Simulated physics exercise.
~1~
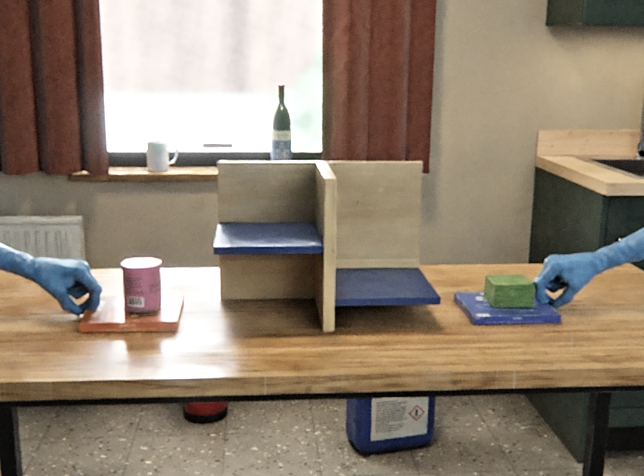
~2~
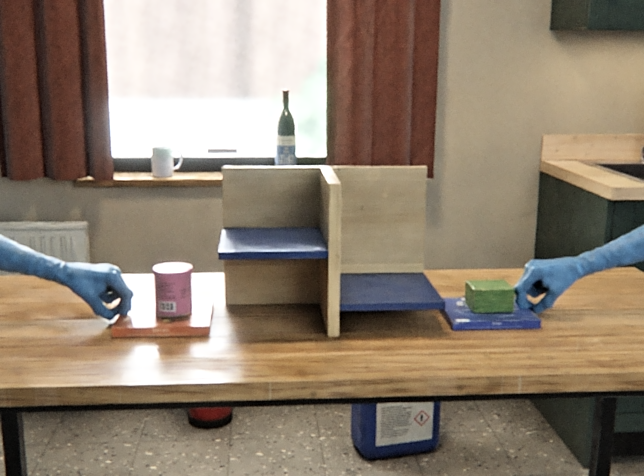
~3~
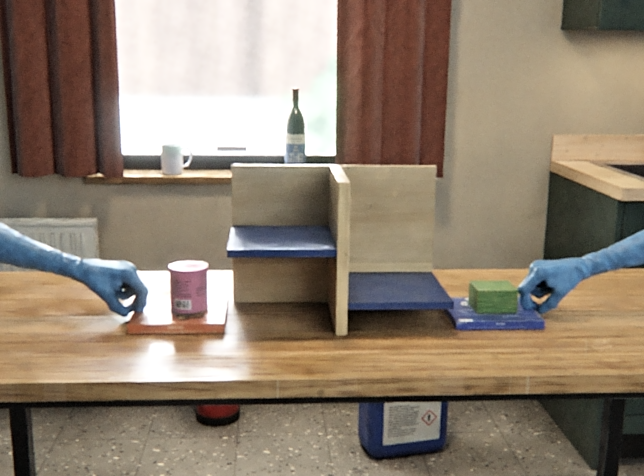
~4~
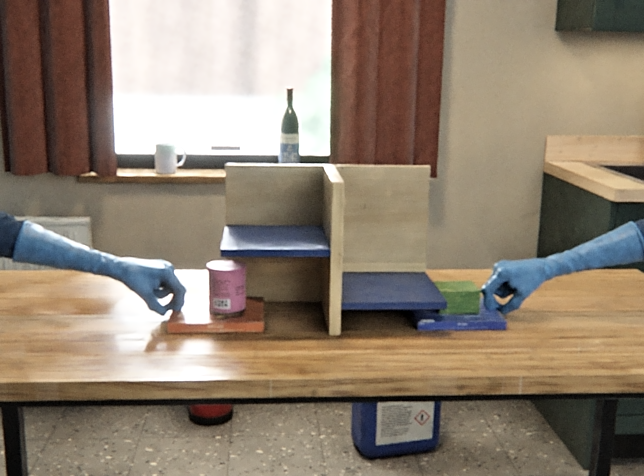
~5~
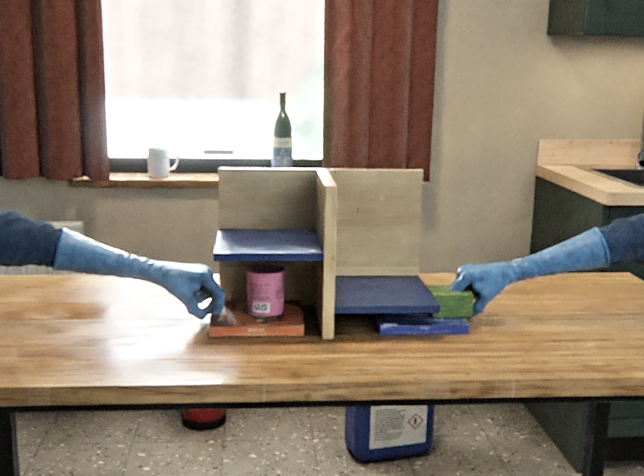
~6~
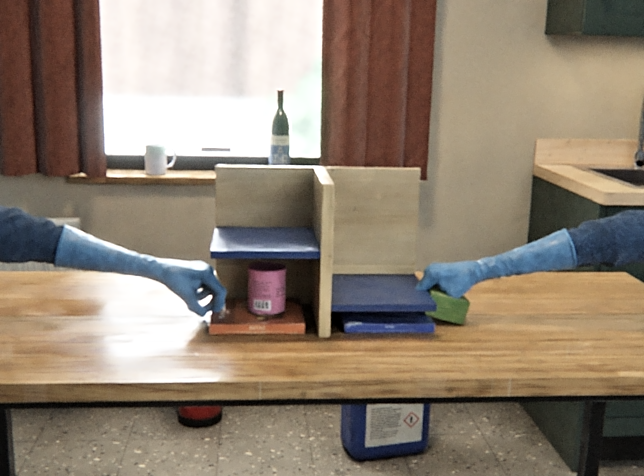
Two blue-gloved hands slid loaded trays inward under a rack's blue shelves; the pink tin on the left rode in untouched on its orange base, while the green block on the right caught the lower shelf and was scraped back, ending tilted outside.
